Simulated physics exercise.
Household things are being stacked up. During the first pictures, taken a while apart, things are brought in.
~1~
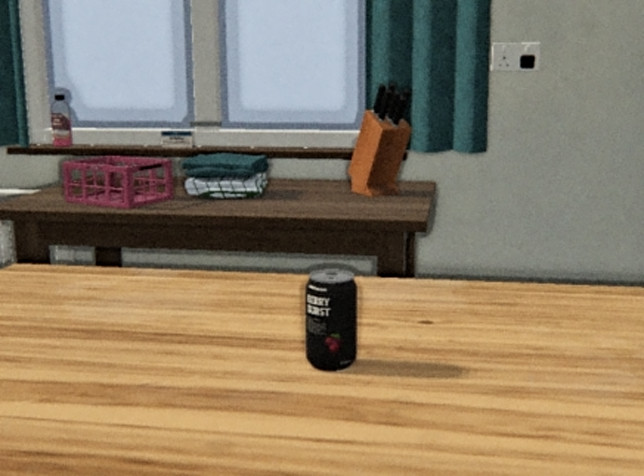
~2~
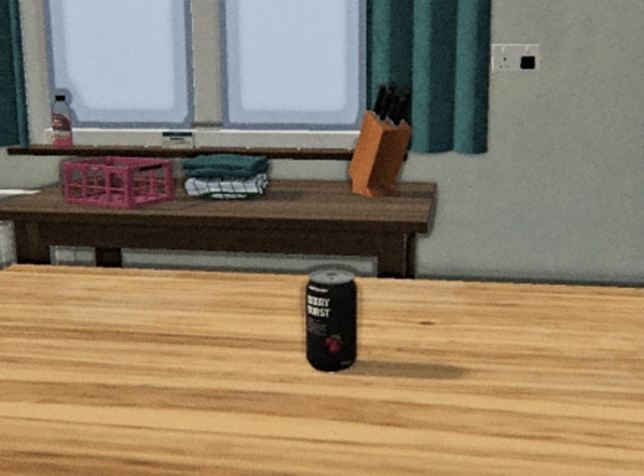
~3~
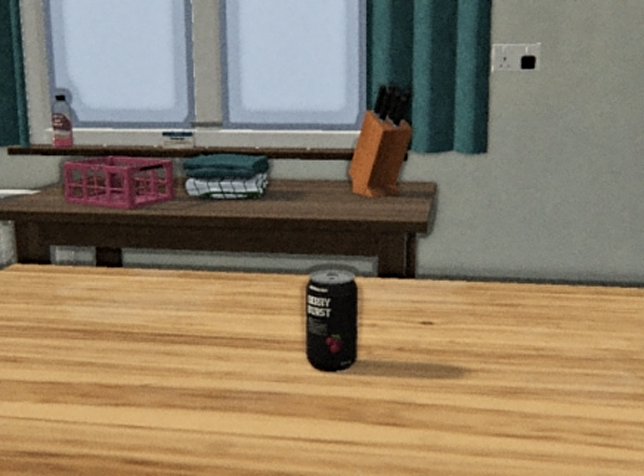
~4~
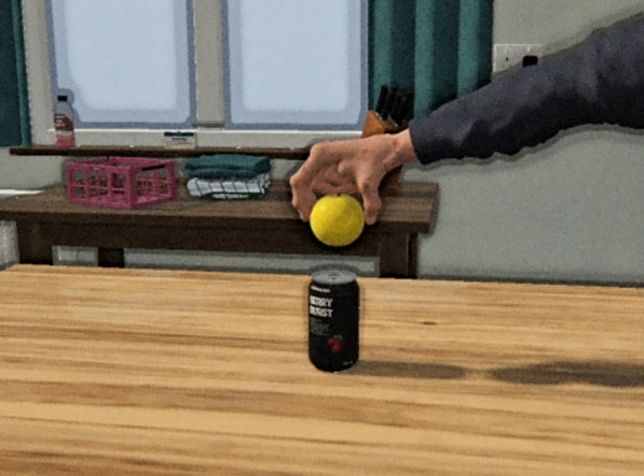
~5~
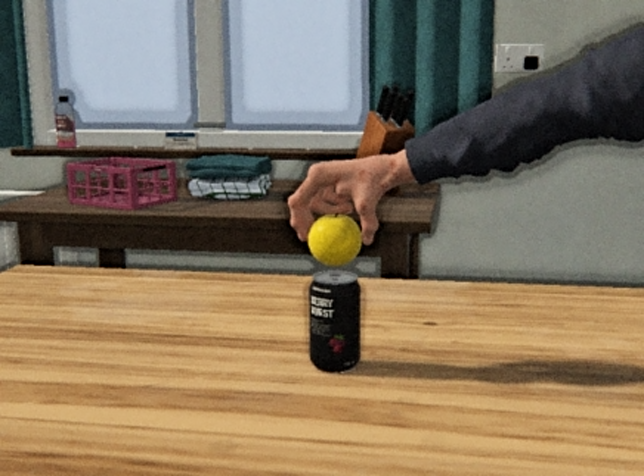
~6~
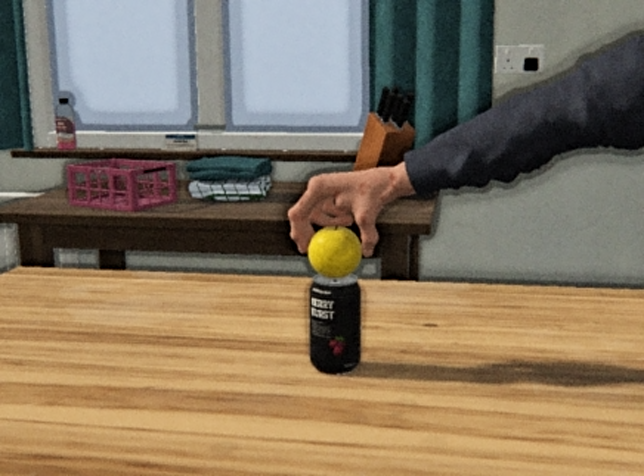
At first, a black can stands alone on a wooden table, with a window, a pink crate and a knife block behind it, and nothing moves. Then a dark-sleeved arm reaches in from the right, holding a round yellow fruit above the can. The hand lowers the fruit onto the can's top.
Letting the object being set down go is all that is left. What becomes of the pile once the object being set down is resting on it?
Safe to say it works.
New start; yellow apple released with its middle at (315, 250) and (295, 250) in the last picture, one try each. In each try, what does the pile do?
Try one: It stands firm; try two: It topples.
Then, 0.30 s after the last picture, nothing has stirred.
Then, 0.70 s after the last picture, yellow apple resting near (335, 252).
At rest, both in place. Seen from the same camera at the end, yellow apple near (335, 252). The pile holds.
